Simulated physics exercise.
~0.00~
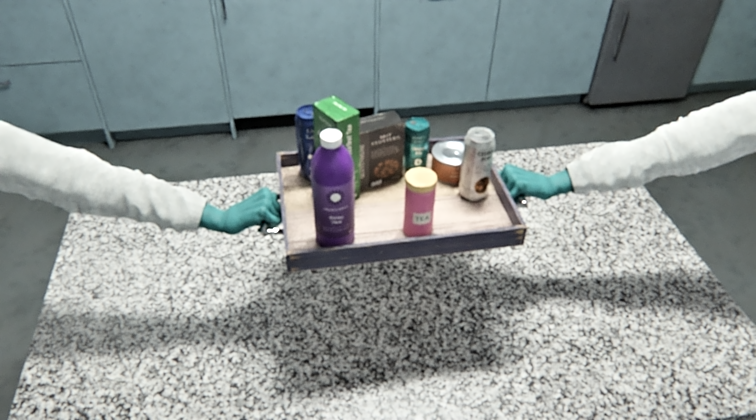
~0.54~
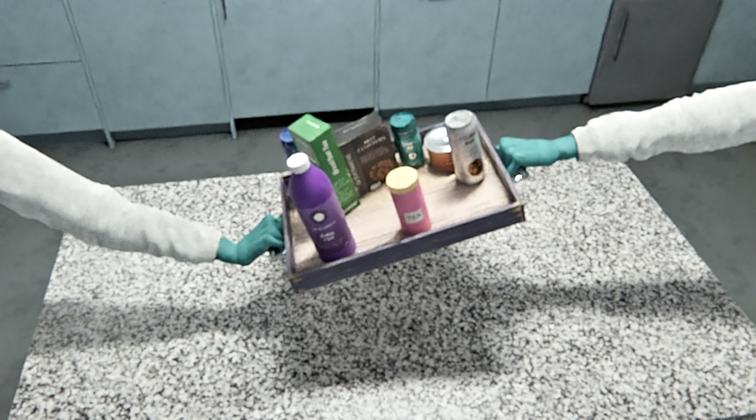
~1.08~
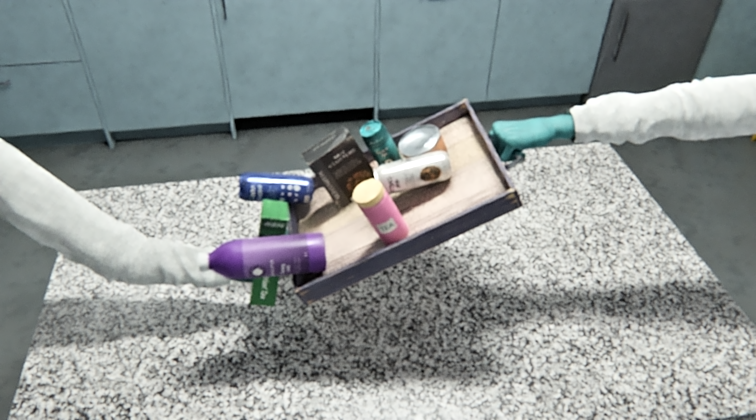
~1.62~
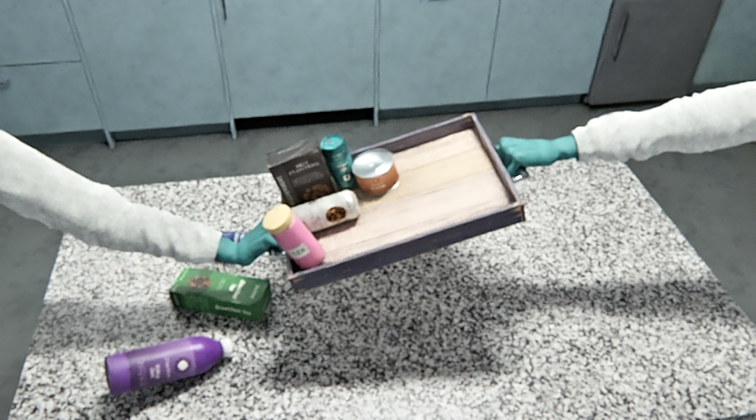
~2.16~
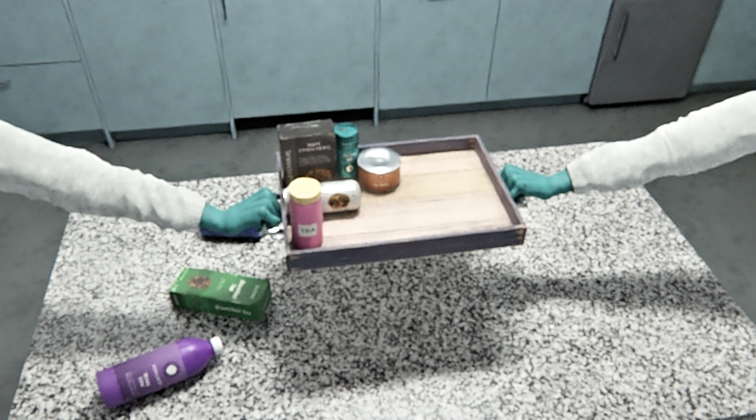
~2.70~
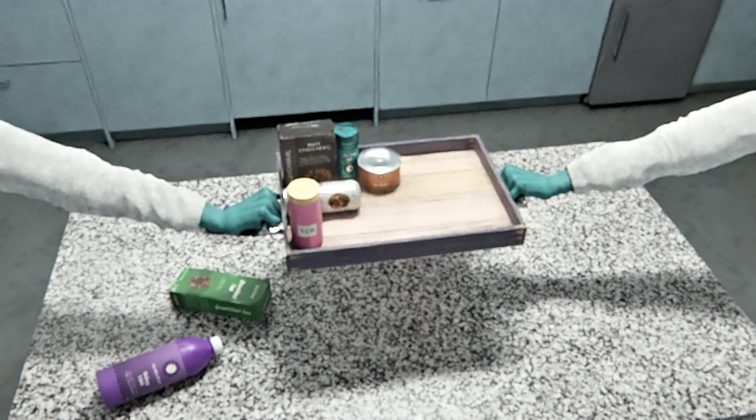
A wooden tray of groceries is held by two teal-gloved hands above a speckled counter, seen from above with pale blue cabinets behind. A purple bottle, green carton and blue can stand at the left, a black packet, turquoise can and pink jar nearer the middle, and an orange tub and white can at the right. The left edge dips steeply, and the bottle, carton and blue can topple off that side while the white can falls over and the rest slide left. The hands level the tray, leaving the bottle and carton lying on the counter and the pink jar upright.
